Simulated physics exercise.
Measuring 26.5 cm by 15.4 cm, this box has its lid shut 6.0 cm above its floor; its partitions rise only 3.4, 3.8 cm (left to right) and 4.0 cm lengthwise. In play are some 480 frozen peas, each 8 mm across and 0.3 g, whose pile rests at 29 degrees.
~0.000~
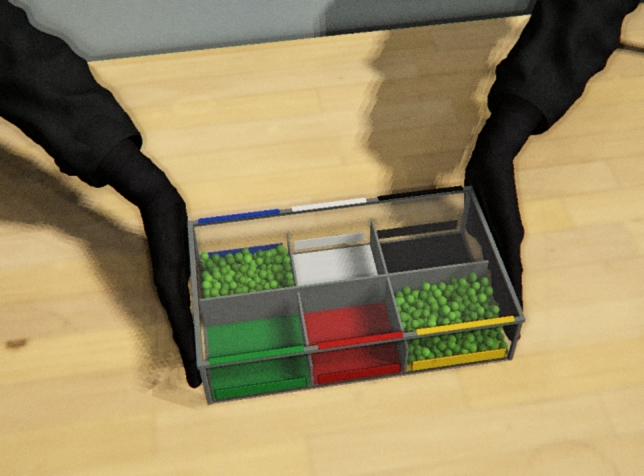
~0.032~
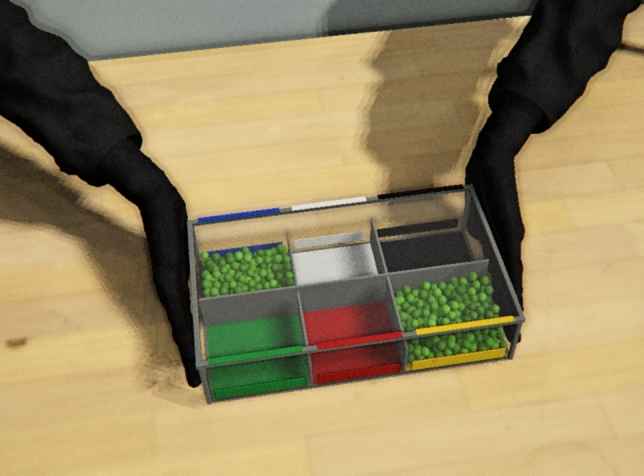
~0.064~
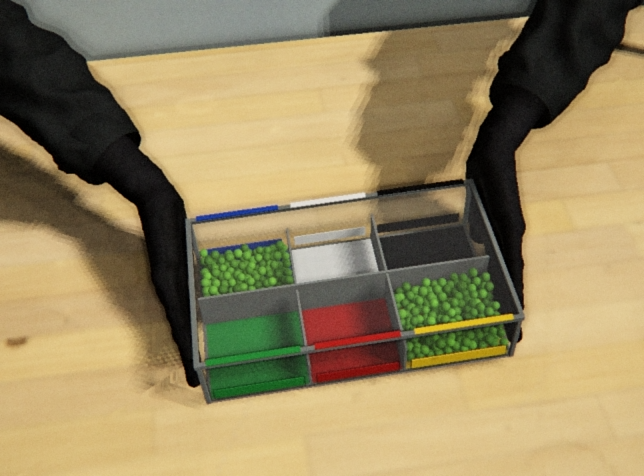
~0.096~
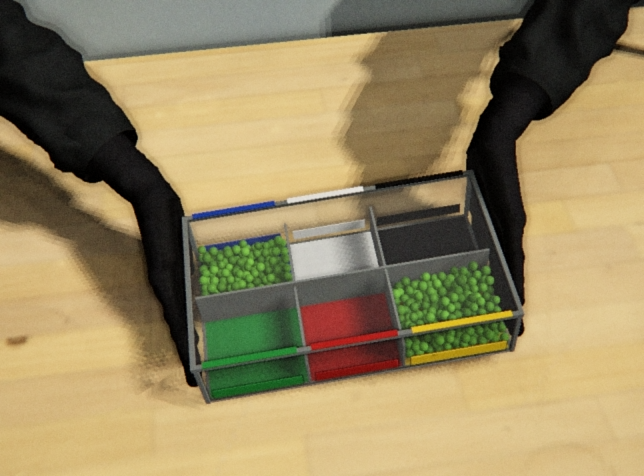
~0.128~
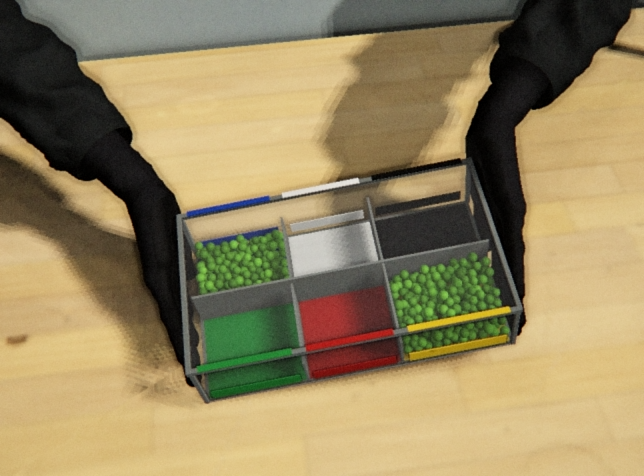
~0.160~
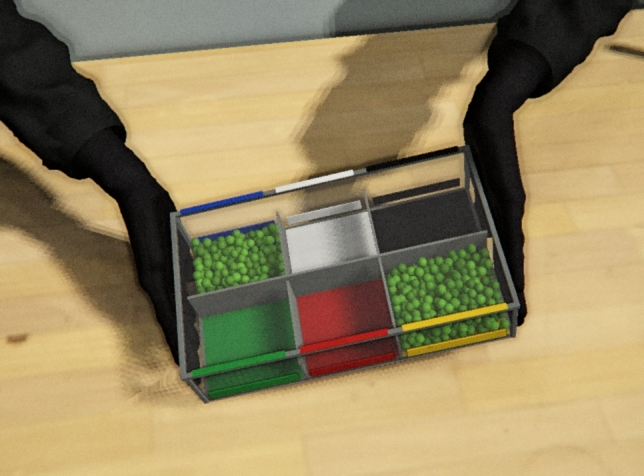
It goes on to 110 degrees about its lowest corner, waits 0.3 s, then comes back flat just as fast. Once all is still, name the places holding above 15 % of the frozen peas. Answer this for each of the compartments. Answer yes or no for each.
Red: No, blue: Yes, green: Yes, yellow: Yes, white: No, black: No.
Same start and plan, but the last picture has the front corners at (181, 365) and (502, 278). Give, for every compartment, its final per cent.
Final shares: Red 5%, blue 45%, green 50%, yellow 5%, white 0%, black 0%.
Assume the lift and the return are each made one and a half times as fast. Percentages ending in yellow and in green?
I'd say yellow 25 percent, green 40 percent.
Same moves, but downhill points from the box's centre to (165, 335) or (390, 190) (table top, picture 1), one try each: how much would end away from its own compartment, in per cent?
Some 60 and 55 per cent.
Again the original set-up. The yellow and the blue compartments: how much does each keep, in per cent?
Yellow: 35; blue: 25.
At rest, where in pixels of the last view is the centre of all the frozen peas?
Somewhere near (280, 348) in the last picture.
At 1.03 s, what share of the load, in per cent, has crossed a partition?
Roughly 25 percent.
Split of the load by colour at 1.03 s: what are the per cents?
Red 5; blue 30; green 20; yellow 45; white 0; black 0.
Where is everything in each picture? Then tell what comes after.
In the first frame, box tilt 0 degrees, front corners at (202, 363) and (519, 318); blue 40 %, yellow 60 %.
In the second frame, box tilt 1 degrees, front corners at (201, 363) and (519, 318).
In the third frame, box tilt 2 degrees, front corners at (199, 364) and (519, 316).
In the fourth frame, box tilt 5 degrees, front corners at (196, 367) and (518, 312), lowest corner left front.
In the fifth frame, box tilt 10 degrees, front corners at (191, 370) and (516, 308), lowest corner left front.
In the sixth frame, box tilt 14 degrees, front corners at (186, 375) and (514, 304), lowest corner left front; blue 40 %, yellow 60 %. Its pace works out near 140 degrees a second.
Then, at 1.03 s, tilt 110 degrees; red 5 %, blue 30 %, green 20 %, yellow 45 %.
After 1.61 s, tilt 60 degrees; red 5 %, blue 30 %, green 30 %, yellow 40 %.
After 2.24 s, tilt 0 degrees; red 5 %, blue 25 %, green 30 %, yellow 35 %.
At rest (2.8 s), red 5 %, blue 25 %, green 30 %, yellow 35 %, white 0 %, black 0 %.
